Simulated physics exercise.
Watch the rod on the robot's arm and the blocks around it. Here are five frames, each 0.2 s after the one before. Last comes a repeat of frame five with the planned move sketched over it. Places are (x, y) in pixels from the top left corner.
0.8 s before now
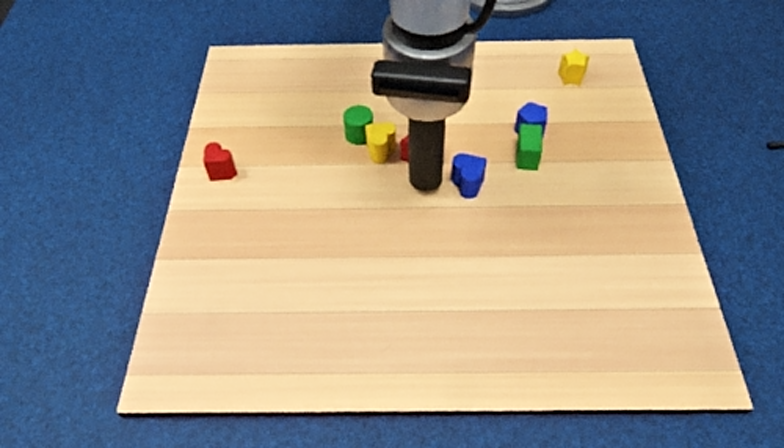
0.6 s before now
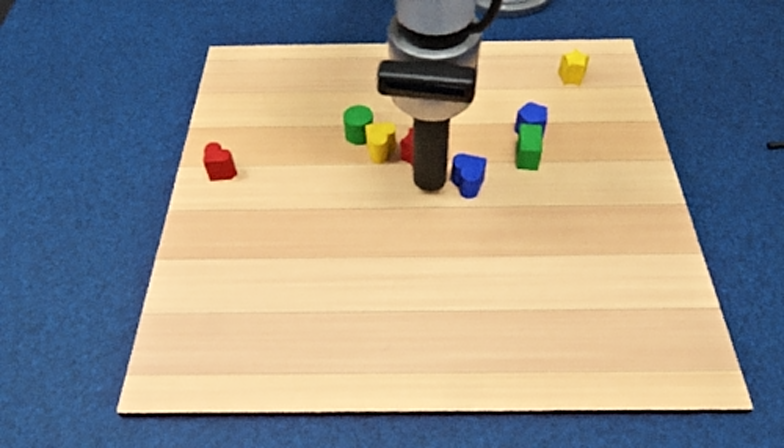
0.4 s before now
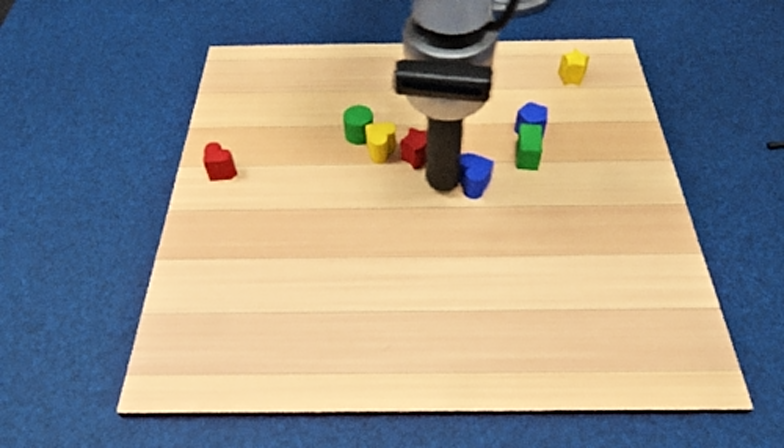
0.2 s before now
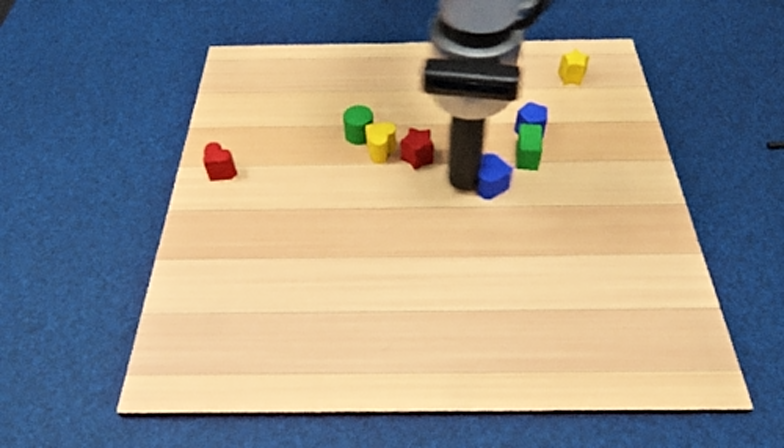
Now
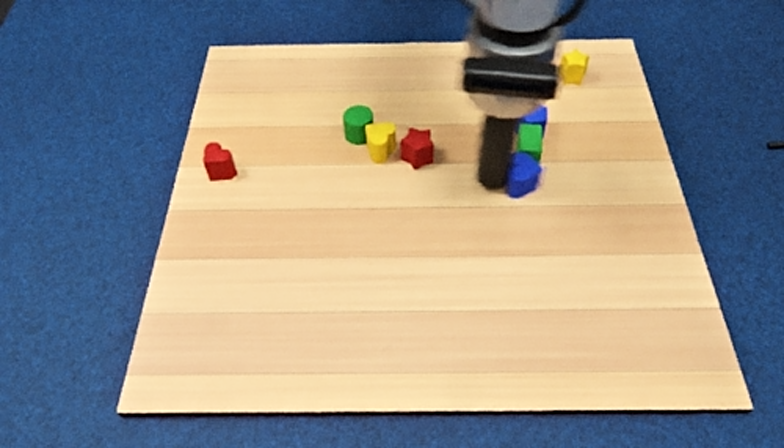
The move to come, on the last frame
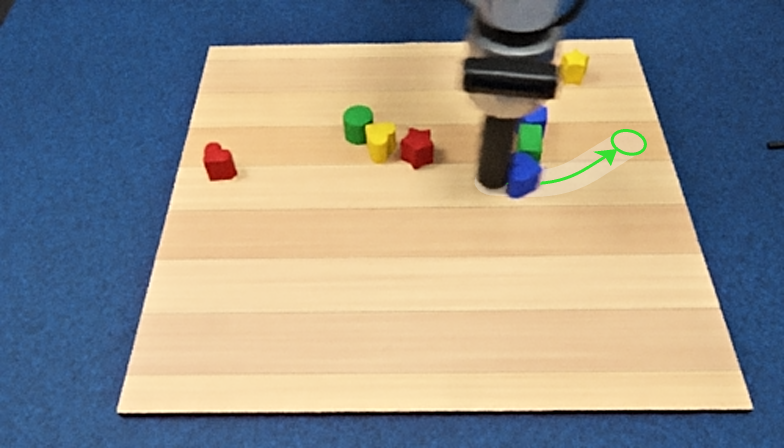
A robot arm's dark rod moved right across the wooden board, met the blue heart block and pushed it rightward until it sat just below the green block, while the other blocks stayed still.
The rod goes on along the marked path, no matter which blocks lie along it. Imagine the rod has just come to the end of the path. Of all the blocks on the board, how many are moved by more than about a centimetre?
Blocks moved: One.
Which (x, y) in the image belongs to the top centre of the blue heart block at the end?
At roughly (618, 165).
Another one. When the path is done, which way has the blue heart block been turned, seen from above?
Viewed from the top, it goes clockwise.
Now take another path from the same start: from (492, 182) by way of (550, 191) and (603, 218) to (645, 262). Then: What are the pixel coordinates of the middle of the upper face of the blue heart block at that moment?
Final place: (638, 189).
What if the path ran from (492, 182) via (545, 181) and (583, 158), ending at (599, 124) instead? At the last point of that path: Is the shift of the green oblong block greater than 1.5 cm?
No, that is not what happens.
The line goes from (492, 182) by way of (546, 183) and (591, 165) to (629, 142).
On the path given first. One third of the way, rod at (548, 177); blue heart block at (582, 167).
Two thirds of the way, rod at (594, 159); blue heart block at (617, 165), turned 50° clockwise.
At the end, rod at (631, 136); blue heart block at (618, 165), turned 50° clockwise; green oblong block unmoved.
